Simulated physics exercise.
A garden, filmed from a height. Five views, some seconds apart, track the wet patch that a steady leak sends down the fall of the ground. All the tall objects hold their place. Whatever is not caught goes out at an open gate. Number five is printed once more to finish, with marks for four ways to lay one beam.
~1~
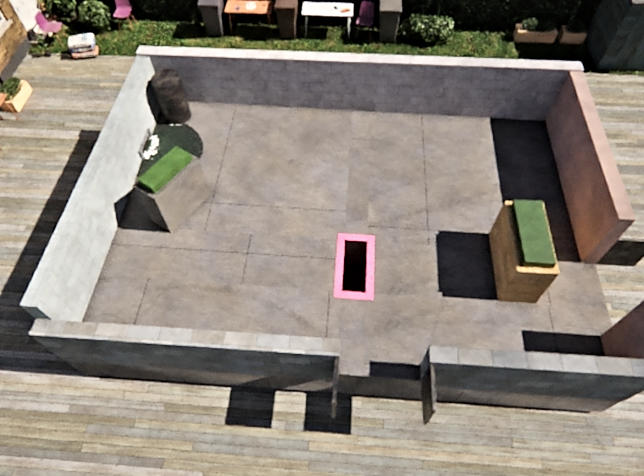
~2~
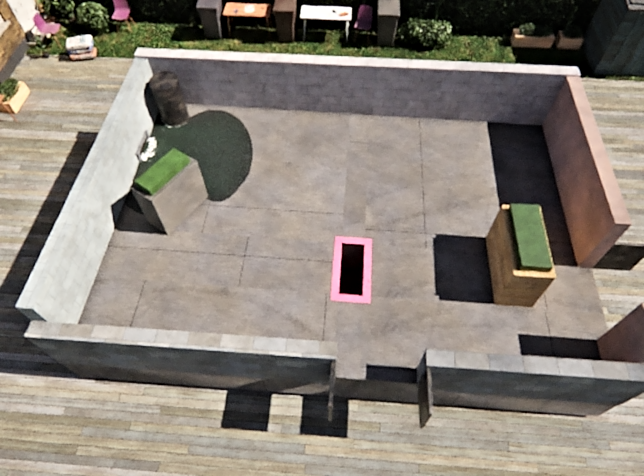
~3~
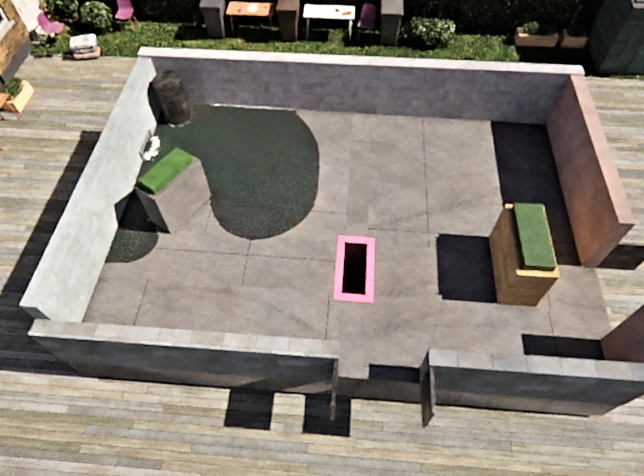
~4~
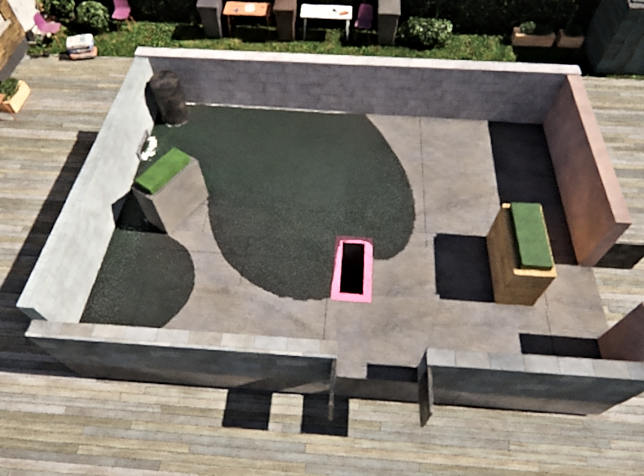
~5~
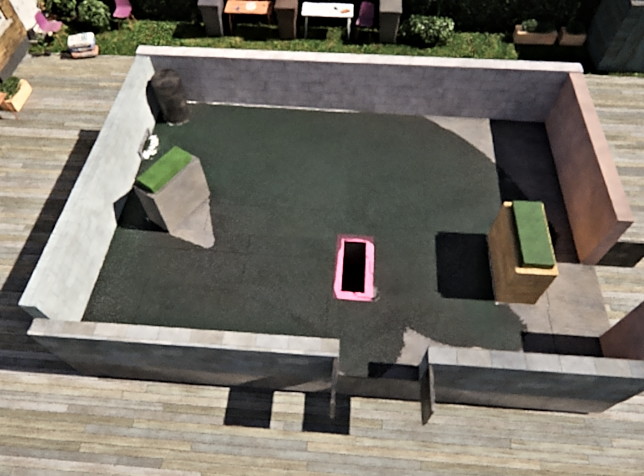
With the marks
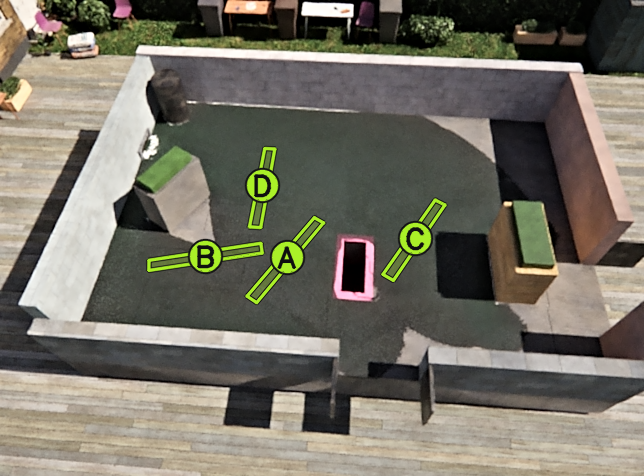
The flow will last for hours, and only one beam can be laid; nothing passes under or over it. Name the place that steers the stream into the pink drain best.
Best: C.
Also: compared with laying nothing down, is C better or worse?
Better.
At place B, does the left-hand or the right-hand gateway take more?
The right gate.
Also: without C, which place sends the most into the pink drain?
That is place B.
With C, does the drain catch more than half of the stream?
No, it does not.
In lime, A from (251, 299) to (318, 220); B from (148, 265) to (261, 248); C from (388, 277) to (440, 202); D from (255, 227) to (269, 148).
With A, about 11 % of the stream goes into the pink drain, about 87 % out by the gates.
With B, about 23 % of the stream goes into the pink drain, about 75 % out by the gates.
With C, about 37 % of the stream goes into the pink drain, about 62 % out by the gates.
With D, about 11 % of the stream goes into the pink drain, about 87 % out by the gates.
